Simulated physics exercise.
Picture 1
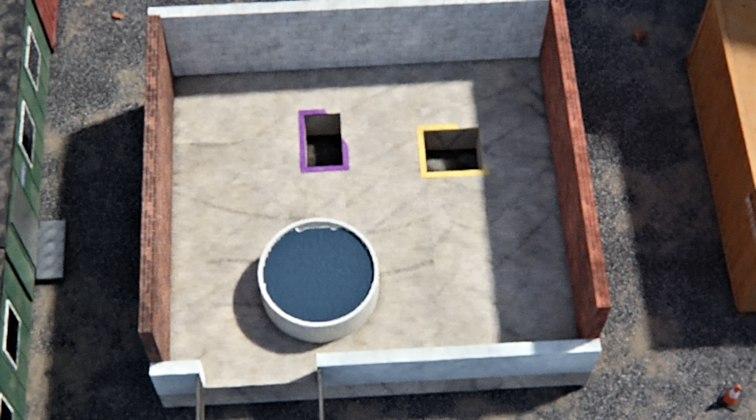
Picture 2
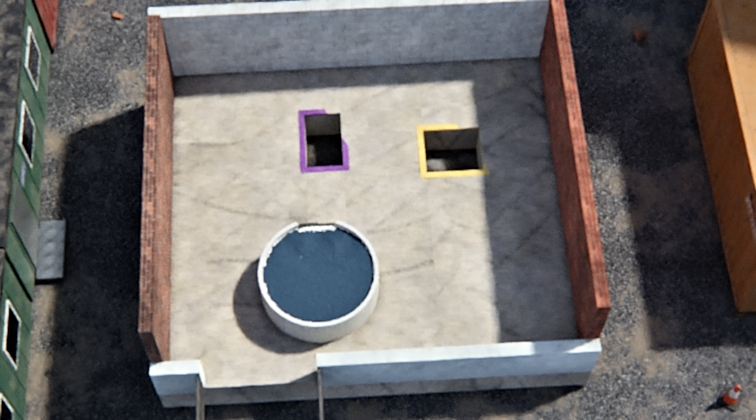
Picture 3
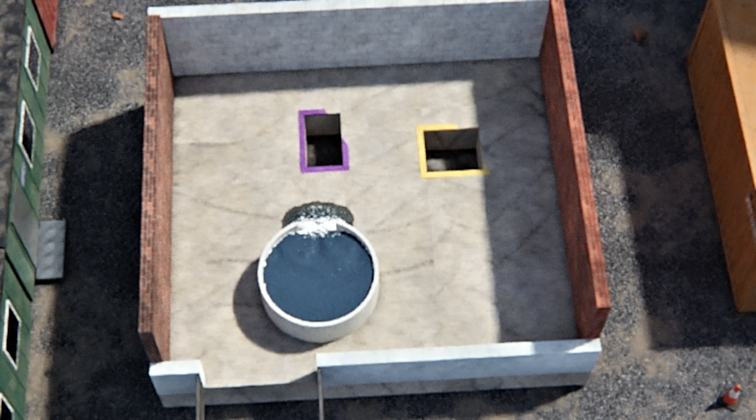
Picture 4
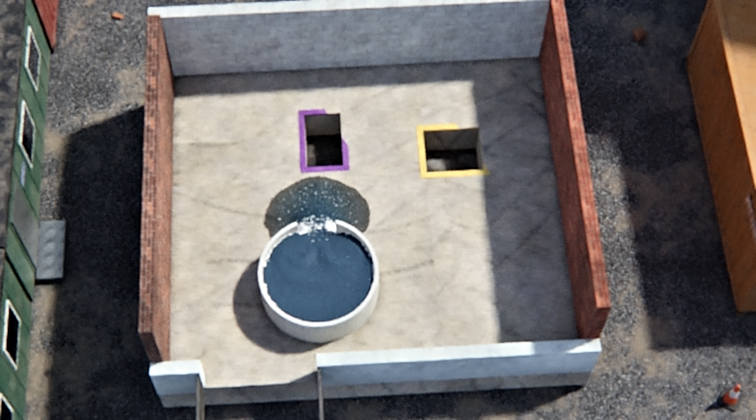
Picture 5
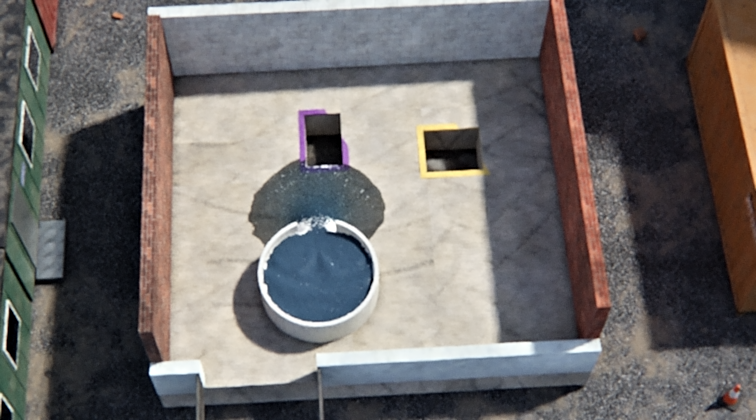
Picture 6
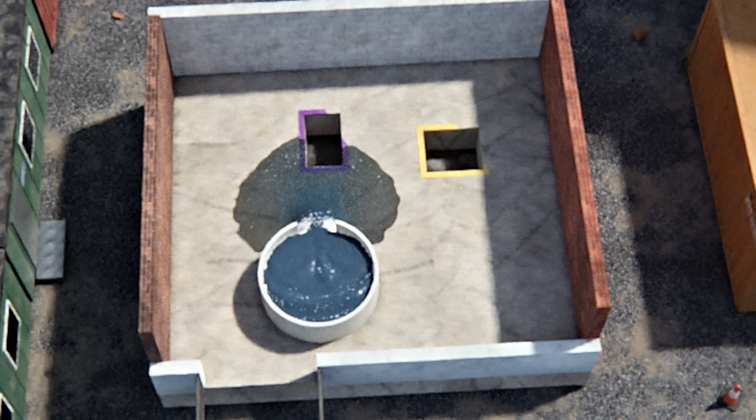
The video shows a round pool of water on a walled concrete slab with purple-edged and yellow-edged pits; water breaks through a gap in its far side and spreads in a widening dark patch to the purple-edged pit.
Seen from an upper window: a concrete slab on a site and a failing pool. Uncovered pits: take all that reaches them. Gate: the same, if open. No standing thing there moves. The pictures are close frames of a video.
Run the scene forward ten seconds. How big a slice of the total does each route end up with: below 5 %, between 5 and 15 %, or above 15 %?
Final slices - gate: Below 5 %, yellow pit: Between 5 and 15 %, purple pit: Above 15 %.
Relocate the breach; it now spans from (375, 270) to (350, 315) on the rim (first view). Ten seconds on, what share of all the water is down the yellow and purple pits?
The yellow pit gets 20 per cent and the purple pit 6 per cent.
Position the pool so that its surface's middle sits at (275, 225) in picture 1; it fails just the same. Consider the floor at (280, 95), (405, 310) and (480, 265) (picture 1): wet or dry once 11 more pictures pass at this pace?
So, first one got wet, second one stays dry, third one stays dry.
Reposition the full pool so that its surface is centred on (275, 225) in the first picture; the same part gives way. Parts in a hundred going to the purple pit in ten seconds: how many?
Share in the purple pit - 20 in a hundred.
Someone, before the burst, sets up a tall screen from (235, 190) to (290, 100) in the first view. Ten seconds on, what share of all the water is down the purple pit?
Share, purple pit - 45 in a hundred.
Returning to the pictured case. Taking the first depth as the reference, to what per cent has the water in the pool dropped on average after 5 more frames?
Estimate: Around 74 %.
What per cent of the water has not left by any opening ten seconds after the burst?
That comes to around 62 in a hundred.
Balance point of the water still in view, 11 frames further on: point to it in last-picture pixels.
At about (312, 239).
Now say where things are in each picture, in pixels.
Still water in the pool at (319, 273), in the first picture.
The front is at a hidden place, out from the gap on the pool's far side, in the second picture.
Water pours out on the pool's far side and has run to (340, 210), in the third picture.
Water pours out on the pool's far side and has run to (327, 182), in the fourth picture.
The front is at (302, 162), out from the gap on the pool's far side, in the fifth picture.
The front is at (295, 142), out from the gap on the pool's far side, in the sixth picture.
A moment on, water covers 25 % of the floor; the gate 0 %, the yellow pit 0 %, the purple pit 5 %.
Next, water covers 35 % of the floor; the gate 0 %, the yellow pit 1 %, the purple pit 9 %.
Then, water covers 40 % of the floor; the gate 0 %, the yellow pit 2 %, the purple pit 14 %.
Later, water covers 50 % of the floor; the gate 0 %, the yellow pit 4 %, the purple pit 22 %.
In the end, water covers 70 % of the floor; the gate 1 %, the yellow pit 7 %, the purple pit 30 %.
